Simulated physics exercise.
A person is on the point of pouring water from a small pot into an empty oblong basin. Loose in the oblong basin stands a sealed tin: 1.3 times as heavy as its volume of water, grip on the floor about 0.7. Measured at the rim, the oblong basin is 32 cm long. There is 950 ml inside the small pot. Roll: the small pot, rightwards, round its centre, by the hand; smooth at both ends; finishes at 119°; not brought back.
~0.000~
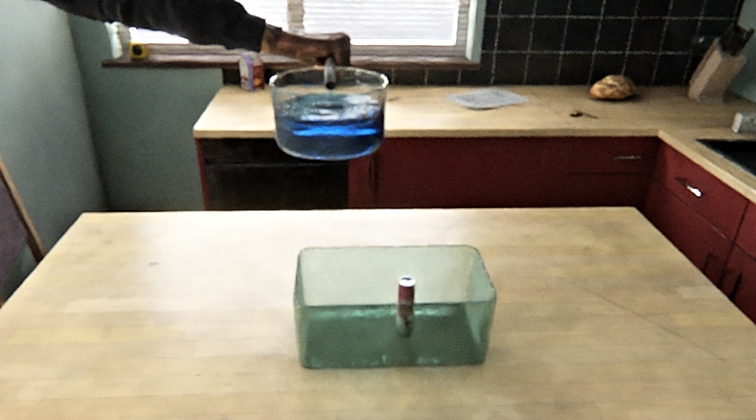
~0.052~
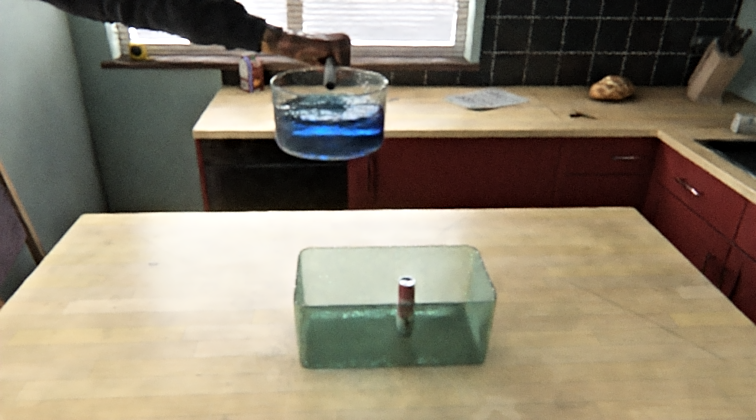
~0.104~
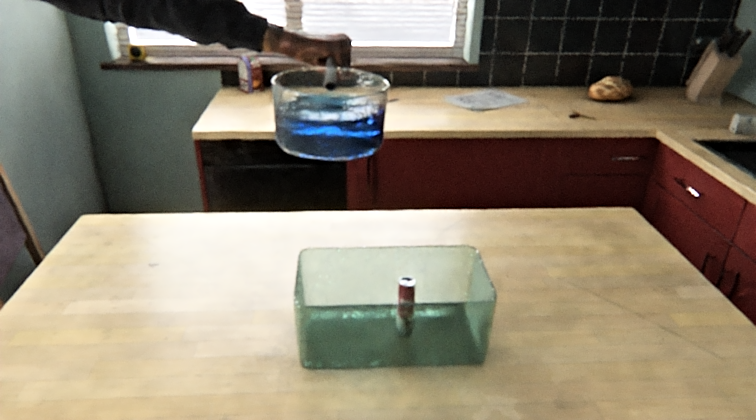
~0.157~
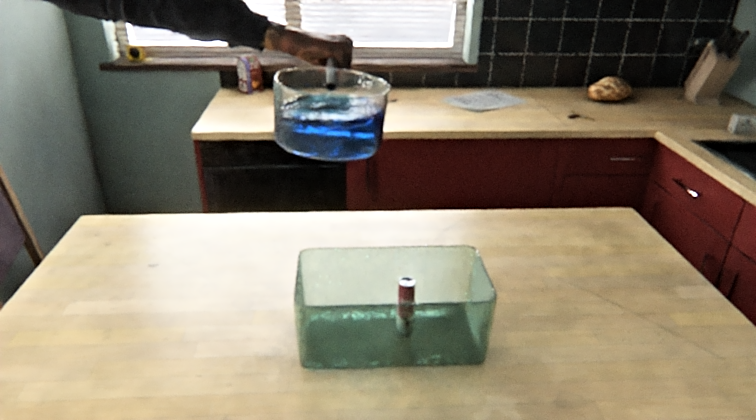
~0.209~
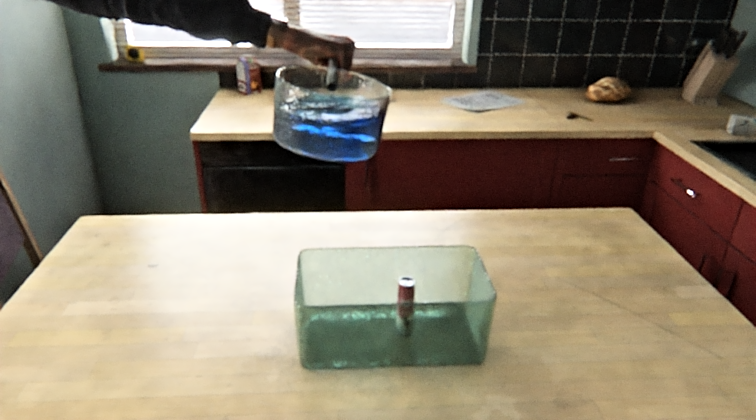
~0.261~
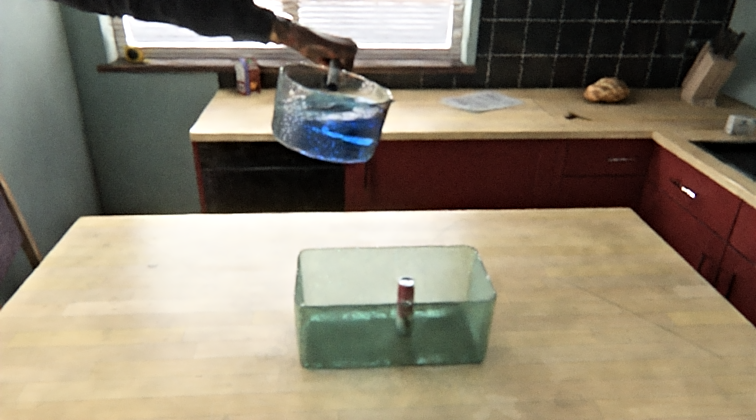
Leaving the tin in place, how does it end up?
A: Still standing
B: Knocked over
B, knocked over.
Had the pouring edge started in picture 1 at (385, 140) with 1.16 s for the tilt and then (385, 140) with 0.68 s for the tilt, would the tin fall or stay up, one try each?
First it stays on its base; then it tips over.
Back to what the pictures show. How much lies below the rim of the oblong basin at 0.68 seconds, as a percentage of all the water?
Roughly 1 per cent.
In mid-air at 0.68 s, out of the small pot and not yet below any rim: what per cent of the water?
Close to 38 in a hundred.
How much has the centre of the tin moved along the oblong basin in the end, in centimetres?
The middle of the tin ends some 7.0 cm along the basin.
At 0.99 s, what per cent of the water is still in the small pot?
Around 8 in a hundred is still there.
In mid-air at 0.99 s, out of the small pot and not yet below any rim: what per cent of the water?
I'd put it at about 26 per cent of the liquid.
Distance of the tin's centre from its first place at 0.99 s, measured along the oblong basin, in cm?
Reading: Roughly 0 cm.
After 0.68 s the tilt is 76° and 61 per cent is still to pour; the tin stands where it began.
After 0.99 s the tilt is 113° and 8 per cent is still to pour; the tin stands where it began.
After 1.31 s the tilt is 119° and 0 per cent is still to pour; the tin leans 31°.
After 1.66 s the tilt is 119° and 0 per cent is still to pour; the tin lies on its side.
In the end the tin lies on its side.
